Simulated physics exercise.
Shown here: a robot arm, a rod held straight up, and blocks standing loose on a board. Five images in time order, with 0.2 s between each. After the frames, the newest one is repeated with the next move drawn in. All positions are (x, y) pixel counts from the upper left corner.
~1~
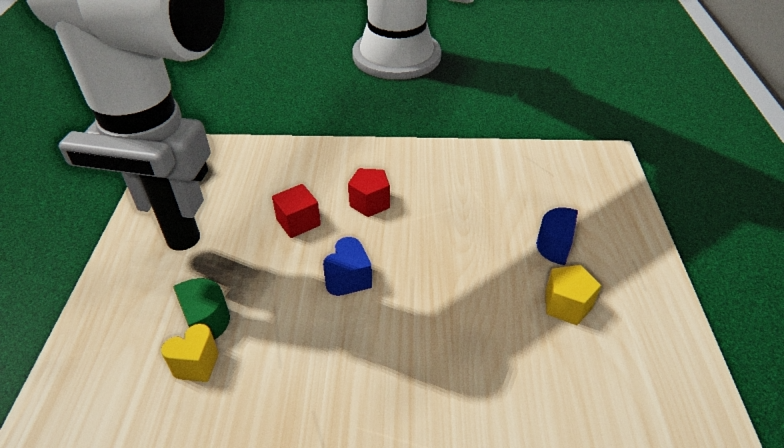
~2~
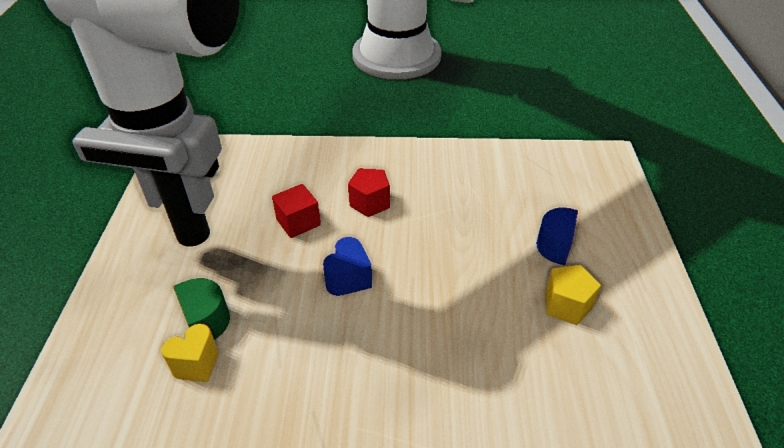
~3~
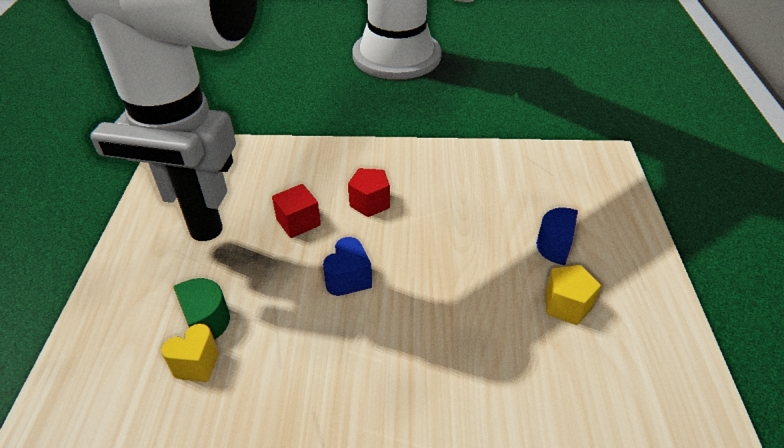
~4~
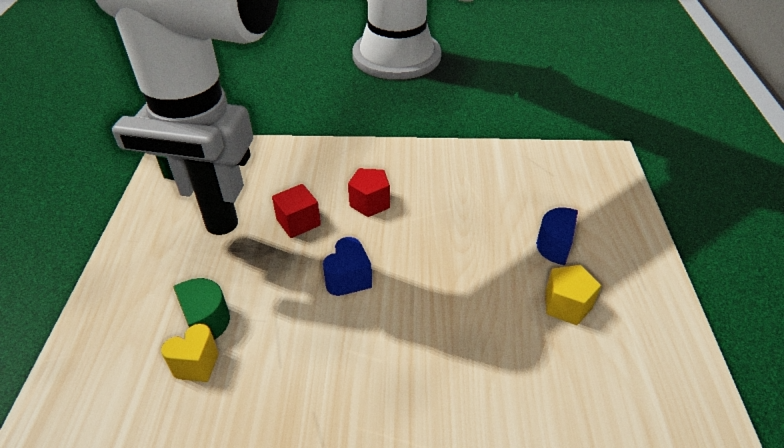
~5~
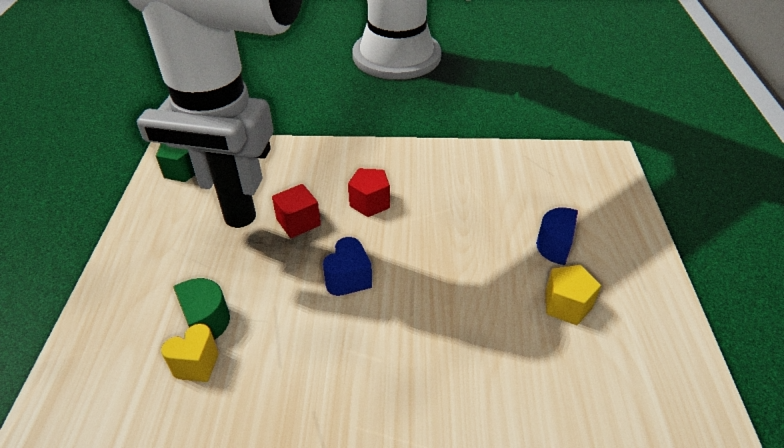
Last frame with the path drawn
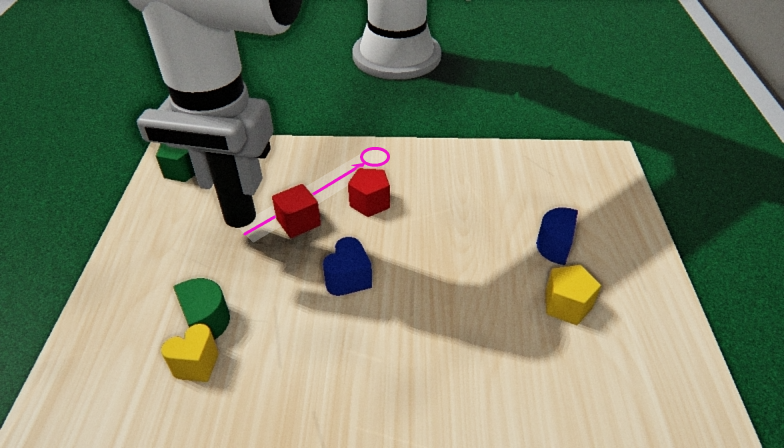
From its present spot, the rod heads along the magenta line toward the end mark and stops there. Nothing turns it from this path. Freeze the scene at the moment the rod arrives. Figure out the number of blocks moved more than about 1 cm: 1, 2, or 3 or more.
One block, no more.
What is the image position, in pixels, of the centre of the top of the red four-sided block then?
Close to (321, 193).
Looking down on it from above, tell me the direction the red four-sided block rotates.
It makes a clockwise turn.
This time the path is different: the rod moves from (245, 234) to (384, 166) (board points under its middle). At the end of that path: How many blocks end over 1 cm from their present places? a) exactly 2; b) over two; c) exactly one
c.
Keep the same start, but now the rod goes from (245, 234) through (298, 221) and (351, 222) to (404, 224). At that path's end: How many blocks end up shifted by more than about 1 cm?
That makes 2 blocks.
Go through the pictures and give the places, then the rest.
Tip of the rod at (184, 239), middles of tops, red four-sided block at (295, 199), red pentagon at (369, 180), in the first frame.
Rod at (194, 235), nothing pushed, in the second frame.
Rod at (207, 230), nothing pushed, in the third frame.
Rod at (222, 224), nothing pushed, in the fourth frame.
Rod at (240, 217), red four-sided block at (295, 199), red pentagon at (369, 180), in the fifth frame.
The line goes straight from (245, 234) to (375, 157).
On the path given first. One third of the way, rod at (290, 189); red four-sided block at (317, 193), turned 65° clockwise.
Two thirds of the way, rod at (334, 164); red four-sided block at (321, 193), turned 75° clockwise.
At the end, rod at (375, 140); red four-sided block at (321, 193), turned 75° clockwise; red pentagon unmoved.
